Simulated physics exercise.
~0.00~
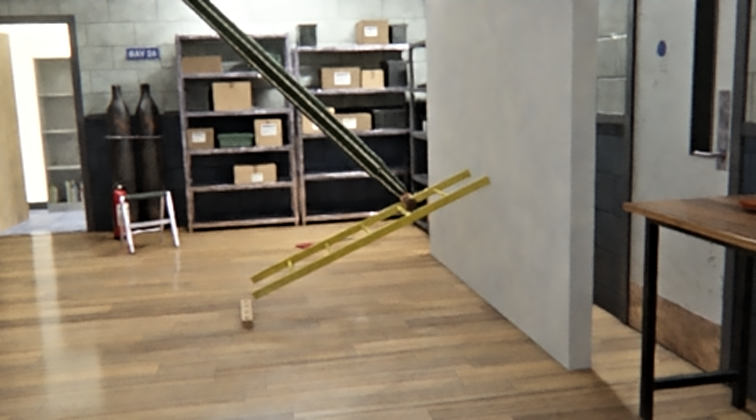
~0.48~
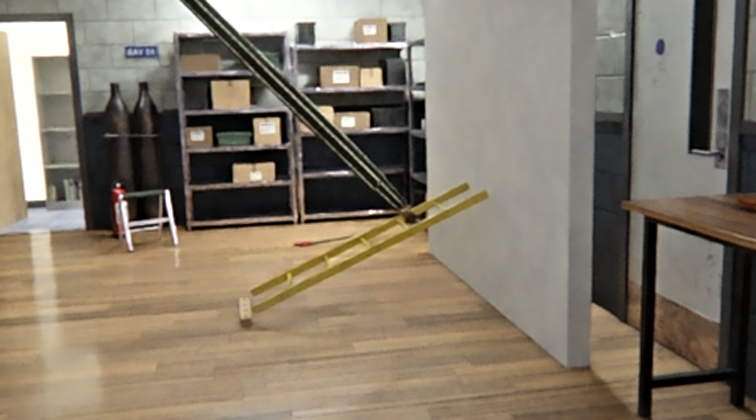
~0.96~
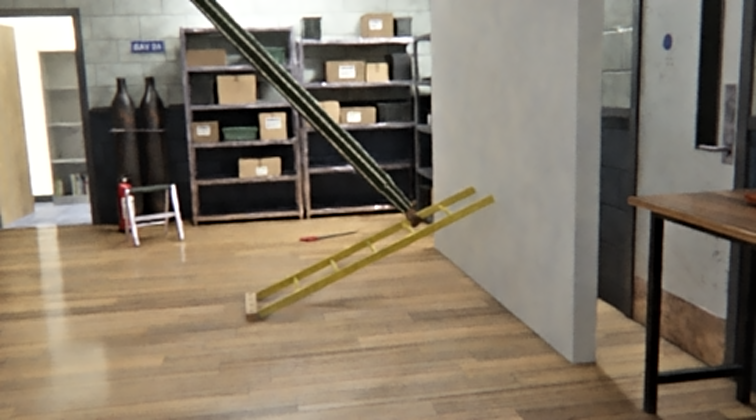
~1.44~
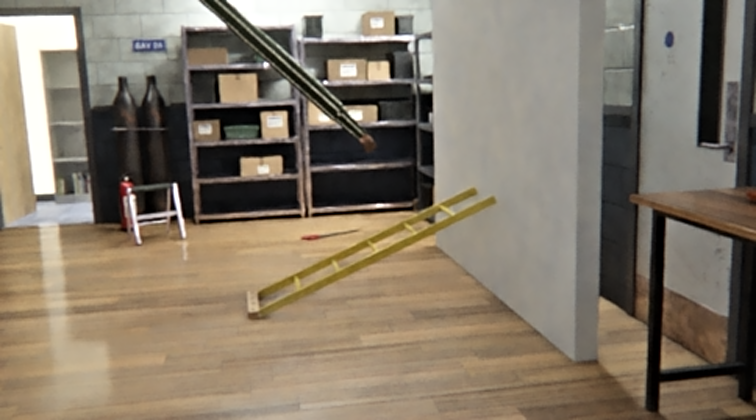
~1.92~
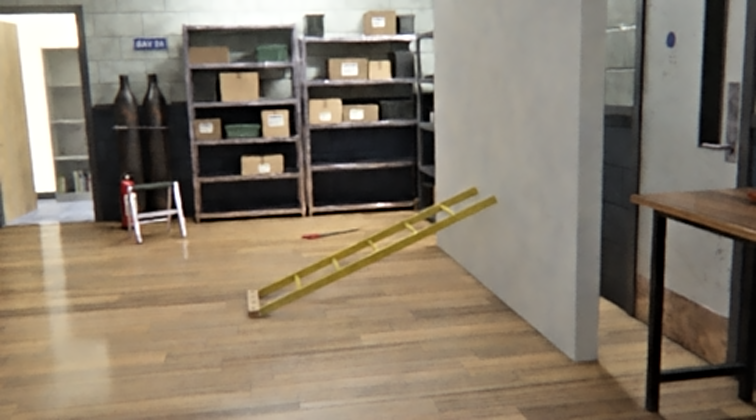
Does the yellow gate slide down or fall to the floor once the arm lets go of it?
No, the yellow gate stays up, leaning against the grey wall with its foot by the wooden batten.
